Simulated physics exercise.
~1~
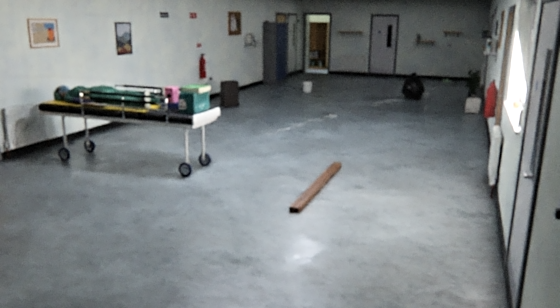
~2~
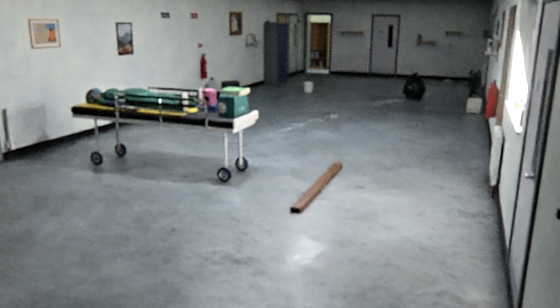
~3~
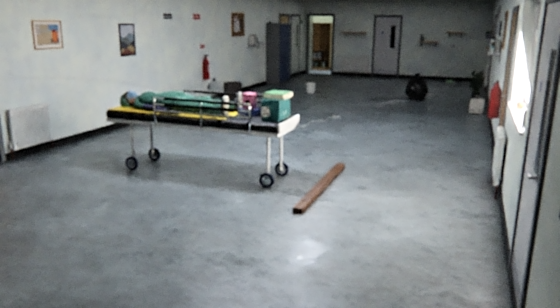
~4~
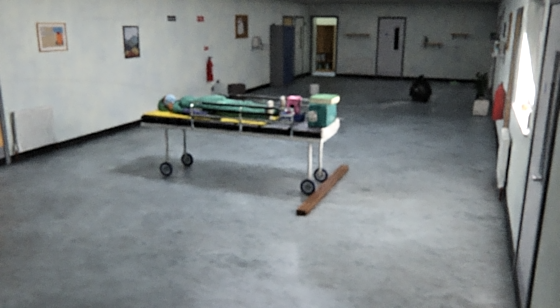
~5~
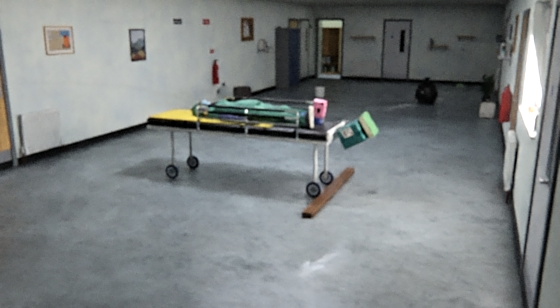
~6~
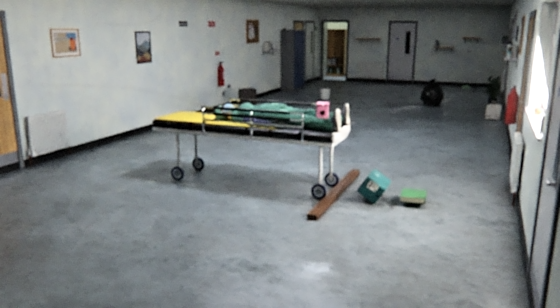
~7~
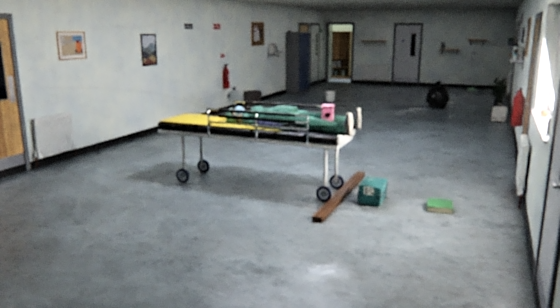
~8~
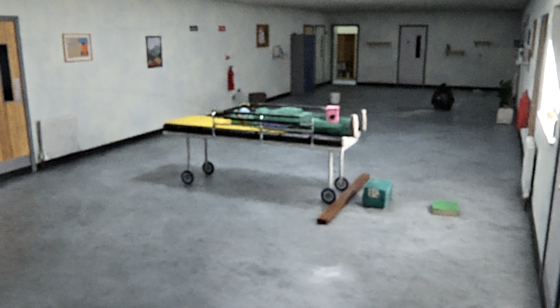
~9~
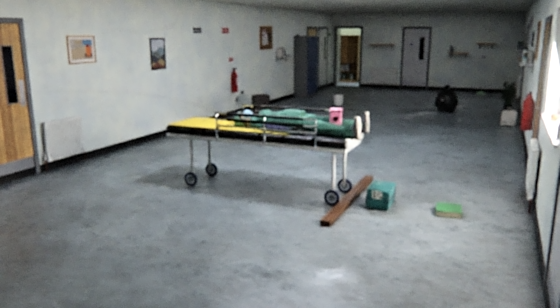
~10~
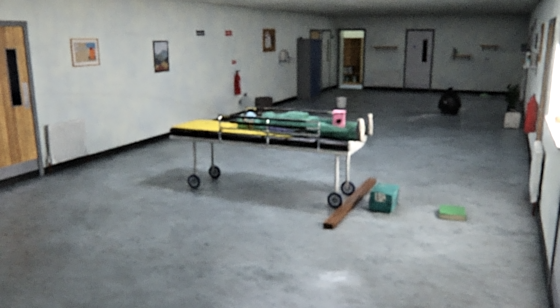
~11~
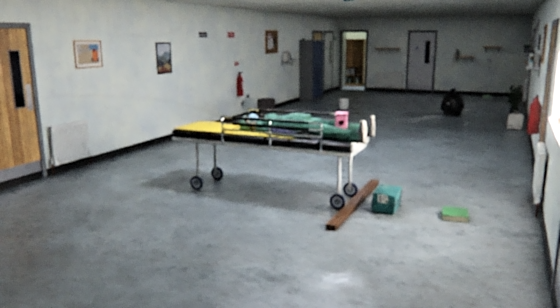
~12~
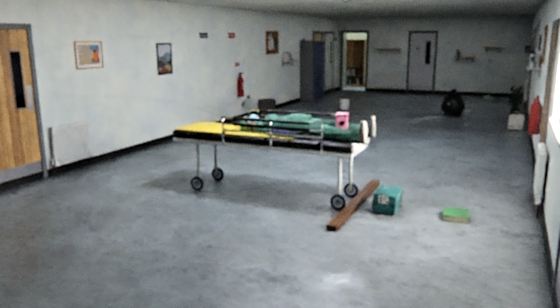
At first, a trolley carrying a figure in green, a pink item and a teal bag with a green folder on top stands at the left of a long grey room. It rolls right towards a brown bar on the floor, with nobody seen pushing it. As its front wheels reach the bar, it stops short, the pink item leans, and the bag and folder tip off the front end. Both drop to the floor beyond the bar, the folder landing farther right, while the view shifts slightly left. At the end, the trolley stands still and level, with the figure and upright pink item still aboard.
